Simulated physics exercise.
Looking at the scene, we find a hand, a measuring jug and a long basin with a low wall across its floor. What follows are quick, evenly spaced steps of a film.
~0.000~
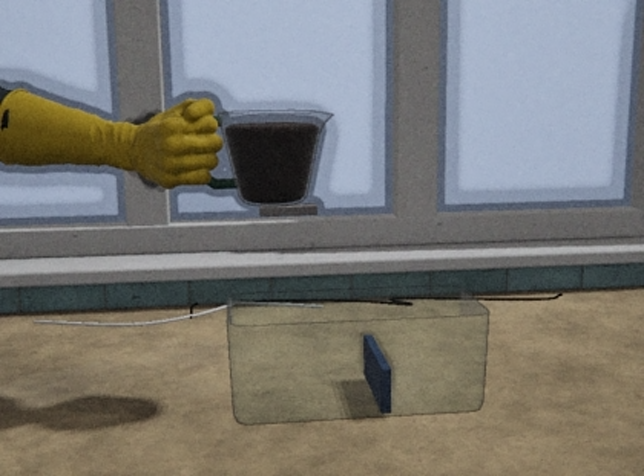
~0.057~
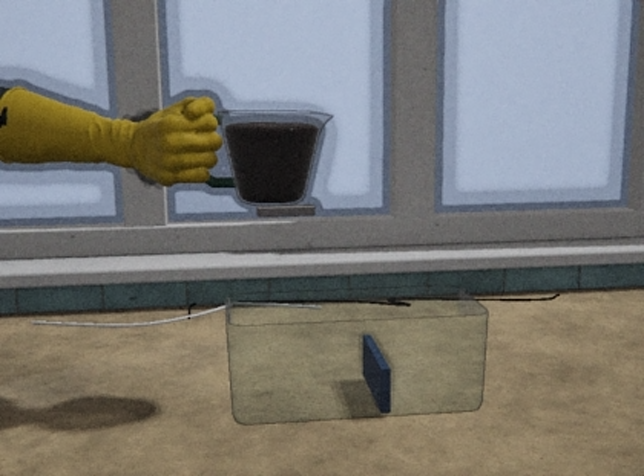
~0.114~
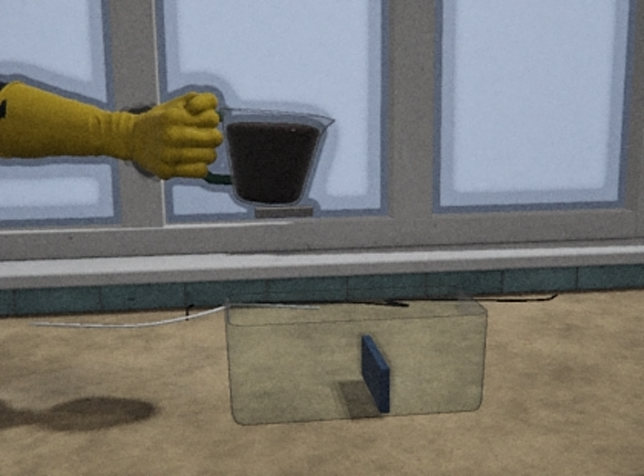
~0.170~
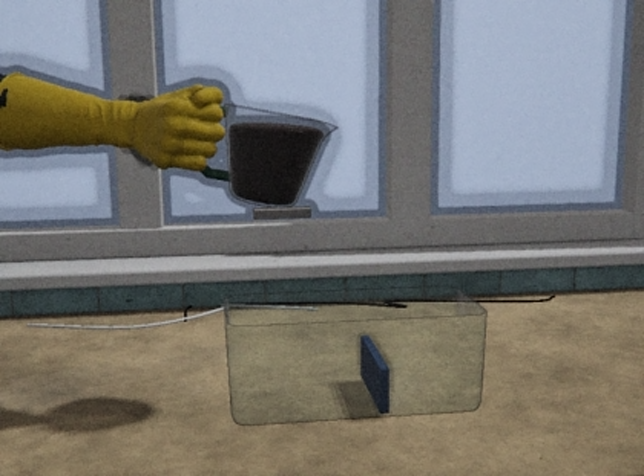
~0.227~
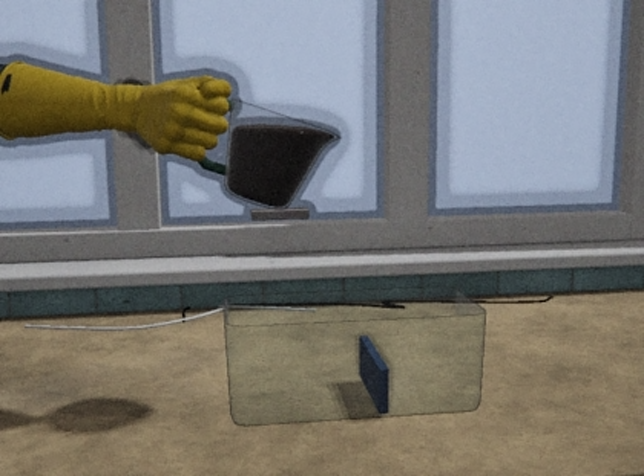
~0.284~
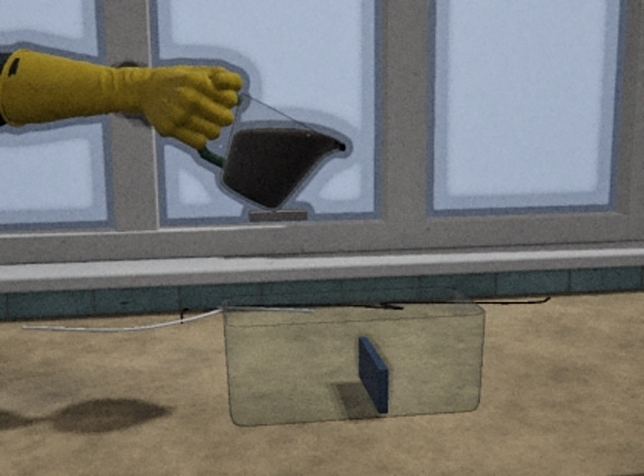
To begin with, a hand in a yellow glove holds a clear measuring jug of dark liquid almost level above a long, see-through basin with a low blue wall inside. The hand then tilts the jug steadily to the right, and the dark liquid shifts up to its pouring edge.
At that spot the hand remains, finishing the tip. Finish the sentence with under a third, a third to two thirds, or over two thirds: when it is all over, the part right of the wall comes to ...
When it is all over, the part right of the wall comes to over two thirds.
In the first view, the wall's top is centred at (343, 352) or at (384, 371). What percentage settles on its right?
Try 1: Some 95 %; try 2: 65 %.
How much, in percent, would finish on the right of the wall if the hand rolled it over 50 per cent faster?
Some 65 per cent.
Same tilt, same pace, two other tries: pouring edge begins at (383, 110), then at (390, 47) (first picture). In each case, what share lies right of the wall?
70 and 70 per cent.
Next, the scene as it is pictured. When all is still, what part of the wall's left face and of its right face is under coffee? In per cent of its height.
Roughly 10 percent left, 60 percent right.
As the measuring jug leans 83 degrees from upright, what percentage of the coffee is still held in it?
50 per cent, roughly.
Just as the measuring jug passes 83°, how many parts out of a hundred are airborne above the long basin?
It's close to 35 per cent.
A moment on, the measuring jug is tipped on its side and 48 per cent is still to pour, 0 is left of the wall and 18 right of it.
Next, the measuring jug is tipped on its side and 8 per cent is still to pour, 7 is left of the wall and 67 right of it.
Then the measuring jug is tipped on its side and 0 per cent is still to pour, 19 is left of the wall and 78 right of it.
Later the measuring jug is tipped on its side and 0 per cent is still to pour, 21 is left of the wall and 78 right of it.
Finally, 21 per cent lies left of the wall, 78 right of it and 2 outside.
